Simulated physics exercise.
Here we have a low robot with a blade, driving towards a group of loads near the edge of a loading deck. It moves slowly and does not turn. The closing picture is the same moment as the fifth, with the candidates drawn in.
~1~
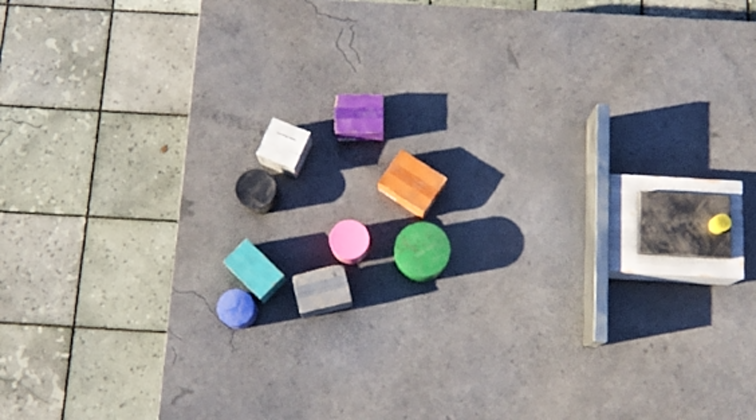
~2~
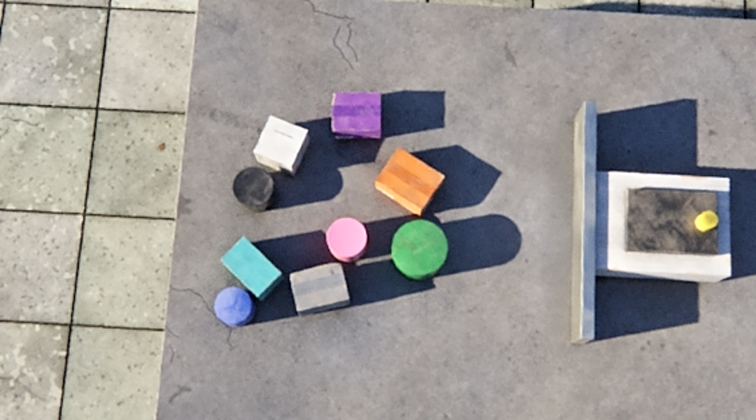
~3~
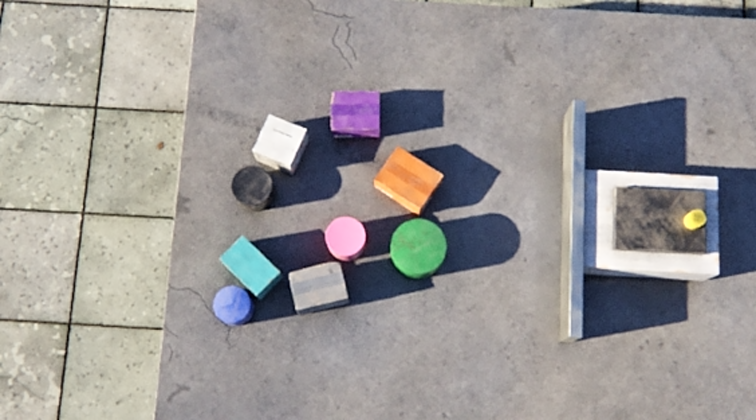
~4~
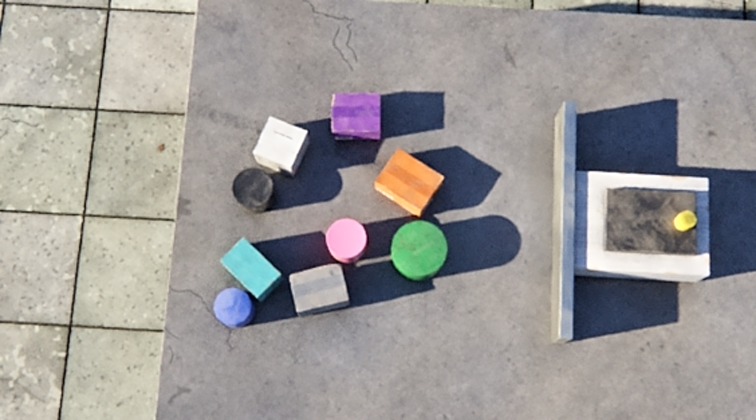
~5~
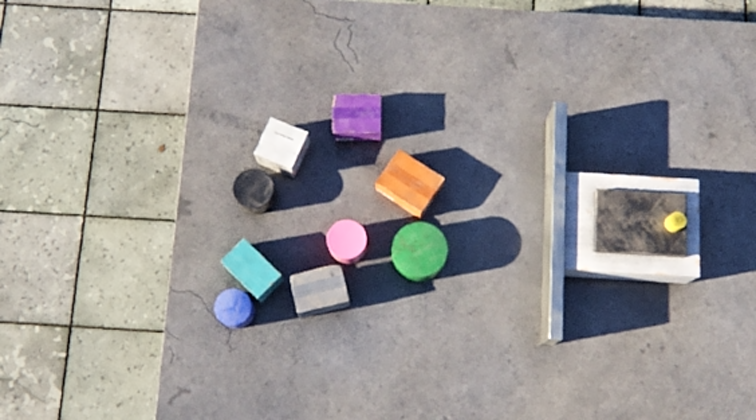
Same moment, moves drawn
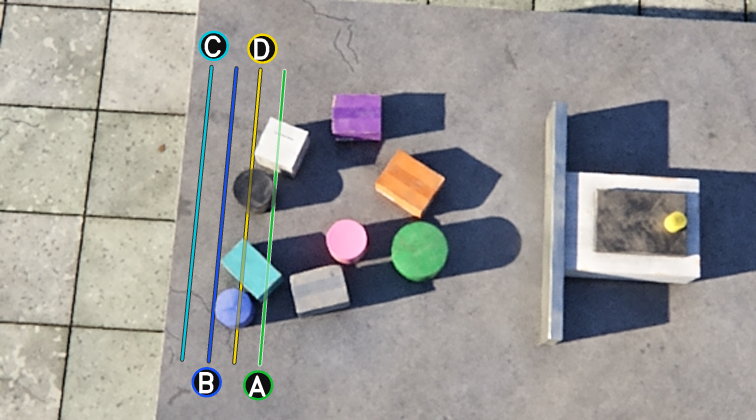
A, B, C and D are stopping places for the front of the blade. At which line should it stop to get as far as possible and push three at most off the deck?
Stop at D.
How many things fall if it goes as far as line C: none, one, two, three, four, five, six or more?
In all, six or more.
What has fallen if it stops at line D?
It is the black pail.
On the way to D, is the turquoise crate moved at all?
Yes.
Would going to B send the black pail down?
Yes.
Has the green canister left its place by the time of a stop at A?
Yes.
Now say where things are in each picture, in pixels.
Blue canister (238, 309); green canister (422, 252); grey box (323, 291), in the first frame.
Robot (664, 221); pink pail (347, 240), in the second frame.
Robot (653, 220); black pail (254, 189), in the third frame.
Robot (643, 221); turquoise crate (252, 270), in the fourth frame.
Robot (633, 222); blue canister (235, 309); green canister (419, 252); grey box (320, 291), in the fifth frame.
On the marked copy, A at (273, 213); B at (223, 210); C at (197, 209); D at (248, 212).
Taking D. A third of the way, robot (520, 216); green canister (409, 252); orange parcel (405, 184).
Two thirds of the way, robot (408, 209); black pail (251, 187); pink pail (259, 224).
When it is over, robot (321, 204); black pail over the edge; turquoise crate (171, 263); one fallen.
As for the rest, A is within the limit but short; B drops five; C drops eight.
